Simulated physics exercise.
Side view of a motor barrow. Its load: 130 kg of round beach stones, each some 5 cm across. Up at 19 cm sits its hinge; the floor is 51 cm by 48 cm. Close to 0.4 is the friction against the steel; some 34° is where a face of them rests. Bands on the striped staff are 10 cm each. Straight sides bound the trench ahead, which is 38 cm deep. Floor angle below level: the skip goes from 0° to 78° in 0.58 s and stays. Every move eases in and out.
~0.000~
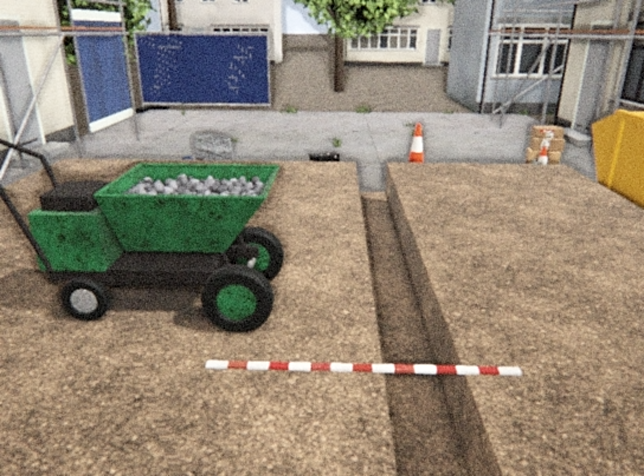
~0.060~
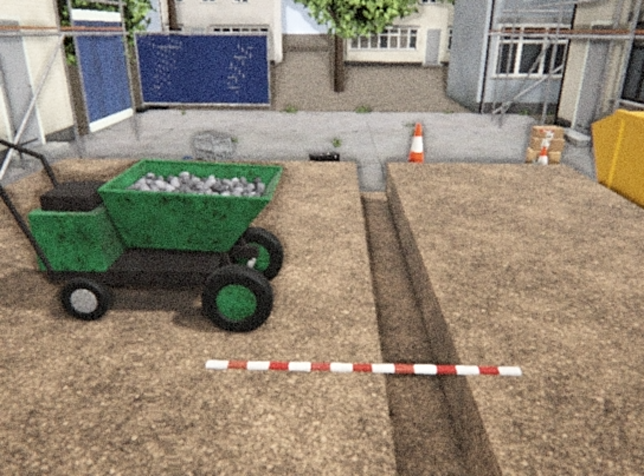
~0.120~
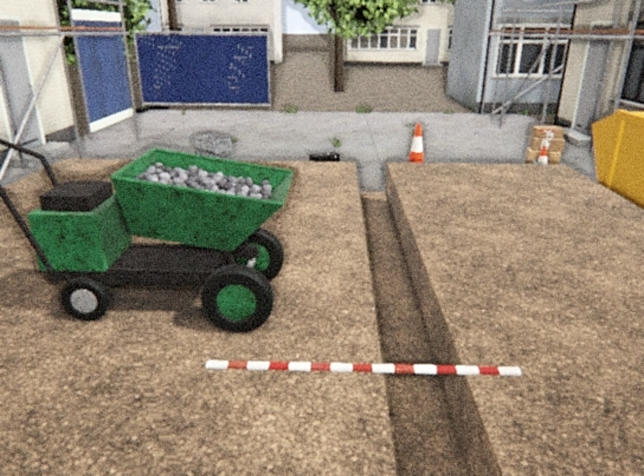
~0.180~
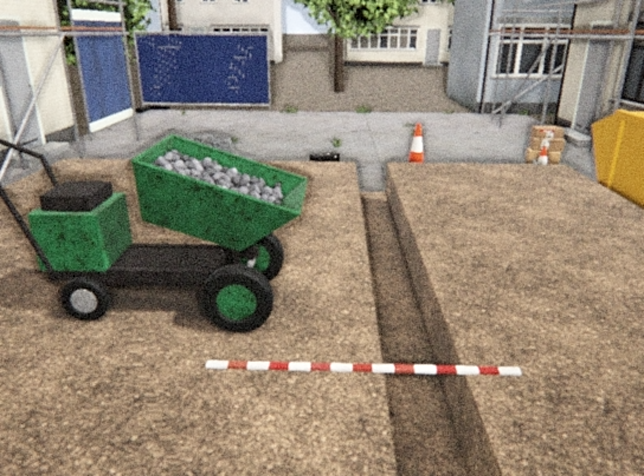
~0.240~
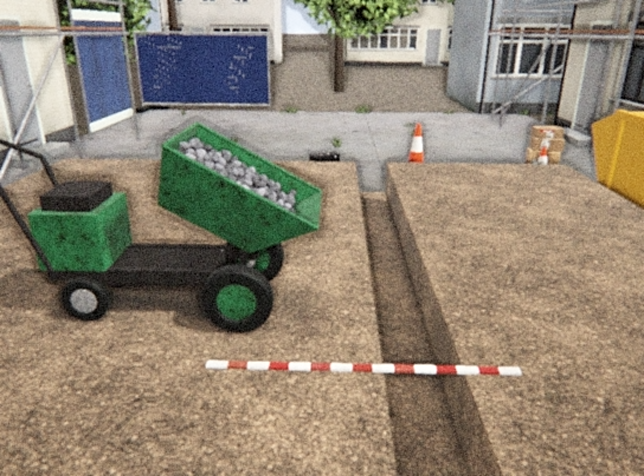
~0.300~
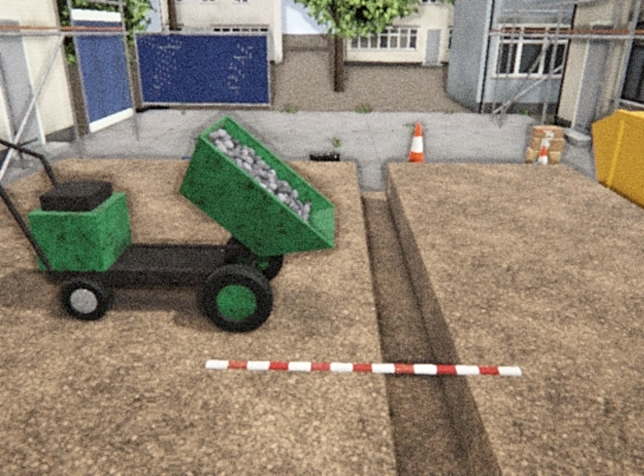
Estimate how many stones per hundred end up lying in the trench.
90 %.
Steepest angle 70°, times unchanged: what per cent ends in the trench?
About 95%.
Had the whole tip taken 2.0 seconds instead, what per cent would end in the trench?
My guess is near 90 percent.
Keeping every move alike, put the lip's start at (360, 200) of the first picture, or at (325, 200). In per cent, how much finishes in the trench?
Roughly 15 in a hundred, then 45 in a hundred.
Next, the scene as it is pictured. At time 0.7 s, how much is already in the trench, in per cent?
Roughly 45 percent of the load.
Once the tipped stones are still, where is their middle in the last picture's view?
At about pixel (407, 351) in the last view.
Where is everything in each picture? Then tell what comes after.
Lip at (265, 198), floor tilted 0°, highest stones at (185, 185), in the first picture.
Lip at (270, 200), floor tilted 2°, highest stones at (181, 182); the stones move at 0.6 m/s on average, in the second picture.
The skip is at 9°, its lip at (282, 205); the top of the load is at (162, 172); the stones move at 1.1 m/s on average, in the third picture.
The skip is at 18°, its lip at (300, 214); the top of the load is at (173, 159); the stones move at 1.6 m/s on average, in the fourth picture.
The skip is at 29°, its lip at (318, 229); the top of the load is at (195, 146); the stones move at 1.8 m/s on average, in the fifth picture.
Lip at (333, 247), floor tilted 41°, highest stones at (222, 138); the stones move at 1.9 m/s on average, in the sixth picture.
After 0.4 s the floor is at 65°; 100 % in the skip; the foremost stones are at (340, 259).
After 0.7 s the floor is at 78°; 47 % in the skip, 7 % short of the trench, 46 % in the trench; the foremost stones are at (427, 324).
After 1.0 s the floor is at 78°; 1 % in the skip, 8 % short of the trench, 87 % in the trench, 4 % past the trench; the foremost stones are at (550, 317).
After 3.0 s the floor is at 78°; 0 % in the skip, 5 % short of the trench, 90 % in the trench, 4 % past the trench; the foremost stones are past the picture's edge.
